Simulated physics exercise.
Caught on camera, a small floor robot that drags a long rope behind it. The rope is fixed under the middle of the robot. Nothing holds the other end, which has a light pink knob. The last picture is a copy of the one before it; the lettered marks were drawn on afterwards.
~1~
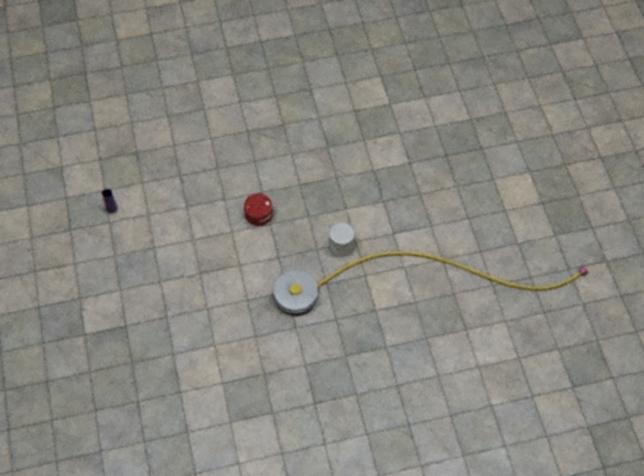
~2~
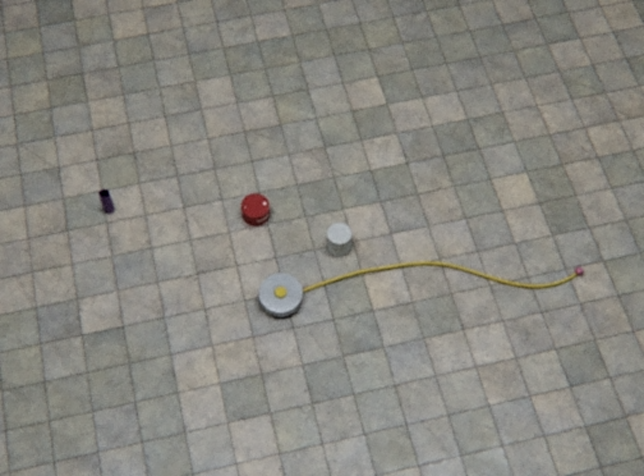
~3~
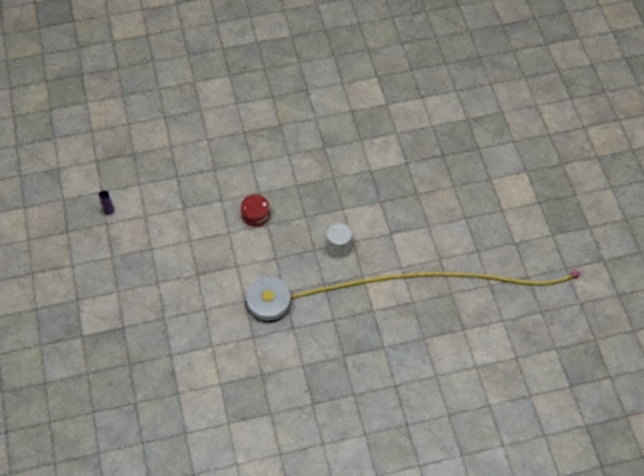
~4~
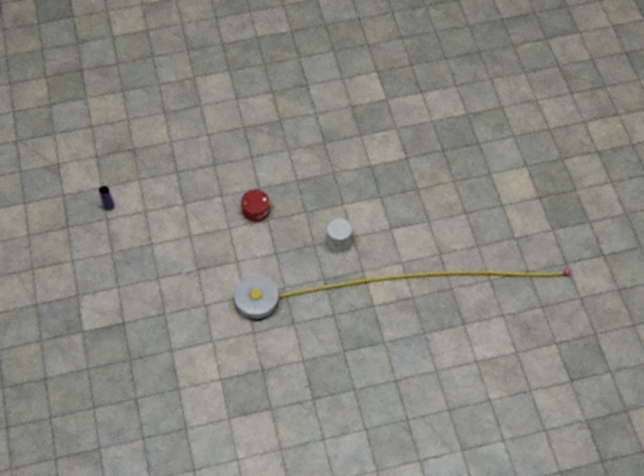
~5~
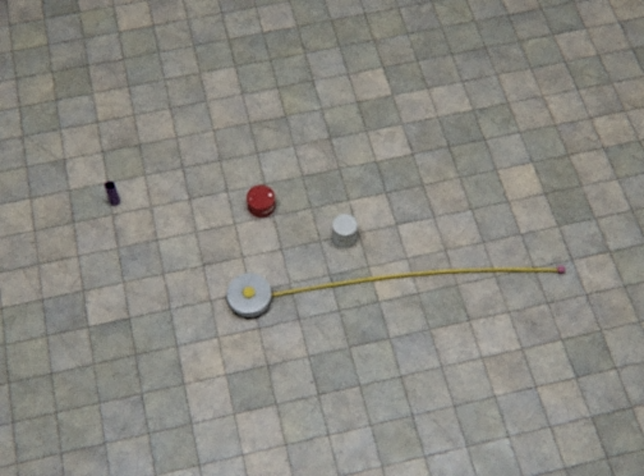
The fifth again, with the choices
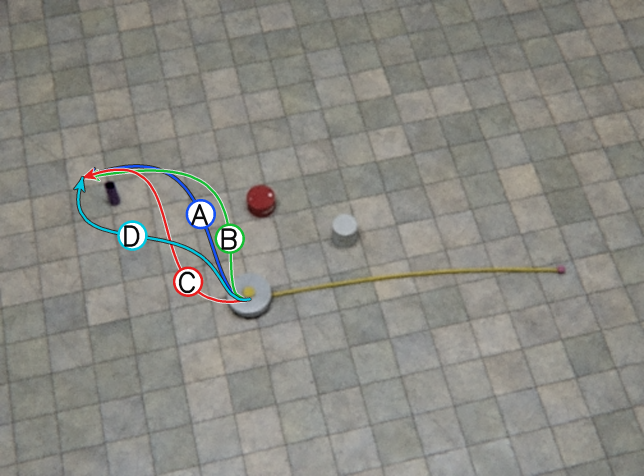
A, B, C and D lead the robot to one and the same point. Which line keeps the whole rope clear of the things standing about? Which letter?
Route C.
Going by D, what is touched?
It is the purple post.
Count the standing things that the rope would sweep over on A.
Two.
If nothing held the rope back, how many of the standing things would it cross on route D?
It sweeps one.
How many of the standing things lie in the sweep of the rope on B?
Two.
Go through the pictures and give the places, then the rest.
Free end (583, 270); white keg (342, 240); red tub (258, 210), in the first frame.
Robot (281, 296); free end (579, 271); white keg (339, 240), in the second frame.
Robot (269, 299); free end (576, 273); purple post (106, 203), in the third frame.
Robot (257, 297); free end (567, 272); red tub (256, 206), in the fourth frame.
Robot (249, 296); free end (561, 269); white keg (345, 231); red tub (261, 201); purple post (112, 193), in the fifth frame.
On the marked copy, A from (250, 299) via (193, 198) to (84, 177); B from (250, 299) via (214, 193) to (86, 177); C from (250, 299) via (166, 226) to (83, 178); D from (250, 299) via (153, 239) to (83, 178).
Following C. Soon after the start, robot (175, 254), middle of the rope (330, 284), free end (483, 271).
Later, robot (144, 175), middle of the rope (273, 248), free end (421, 275).
In the end, robot (81, 174), middle of the rope (224, 218), free end (362, 267); nothing has been touched.
As for the rest, A meets the white keg and red tub; B meets the white keg and red tub; D meets the purple post.
